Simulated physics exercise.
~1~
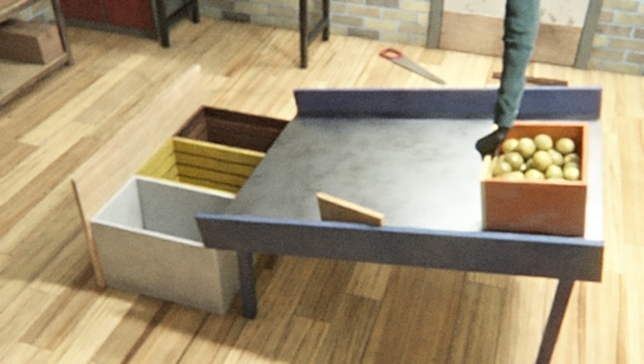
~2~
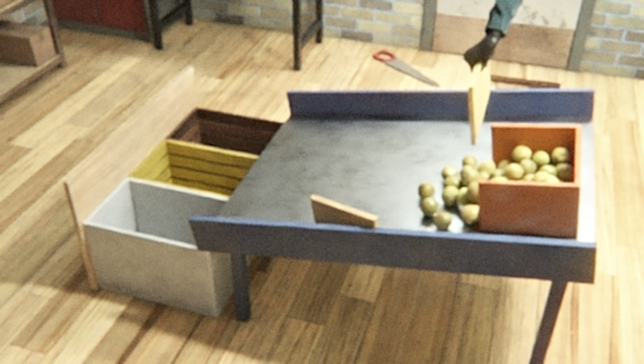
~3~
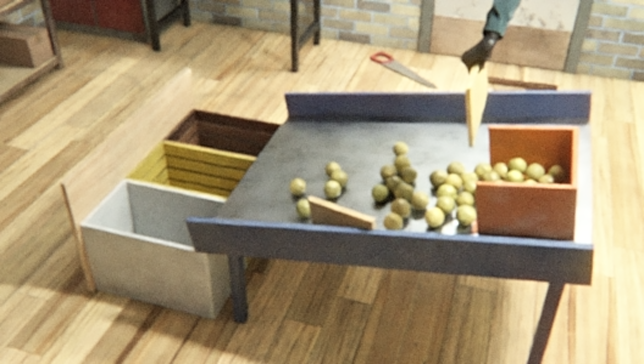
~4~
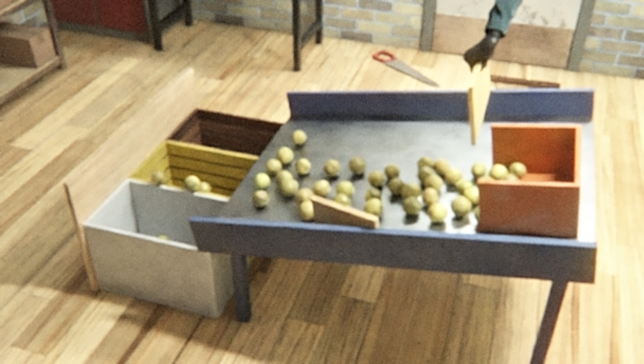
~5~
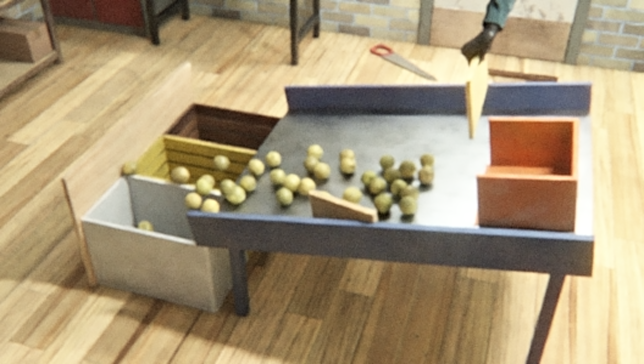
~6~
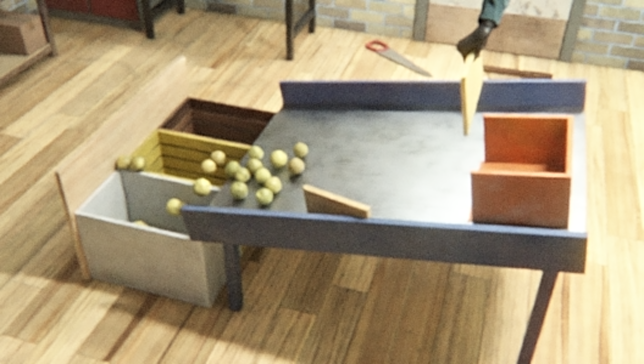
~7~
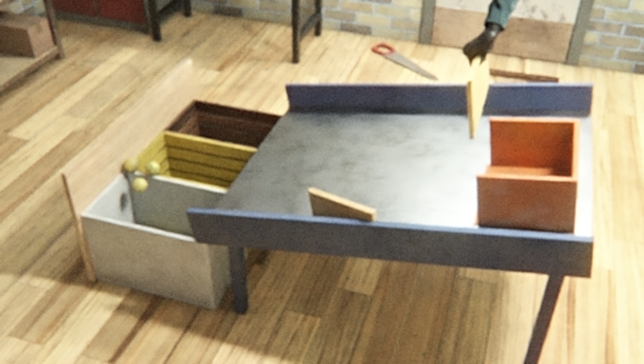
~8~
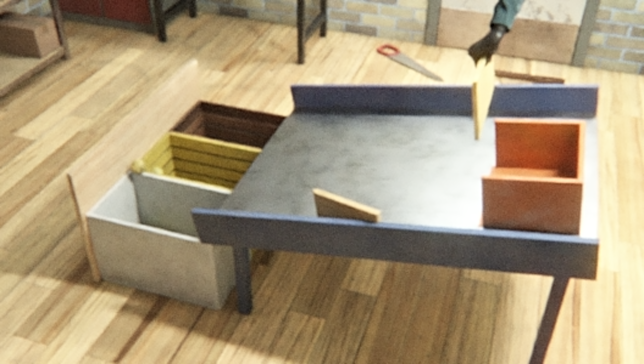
In the video, a gloved hand lifts a gate beside an orange pen on a blue-edged table, and yellow-green apples roll left past an angled board. They drop off the end into the white and yellow tubs, leaving the pen and table empty.
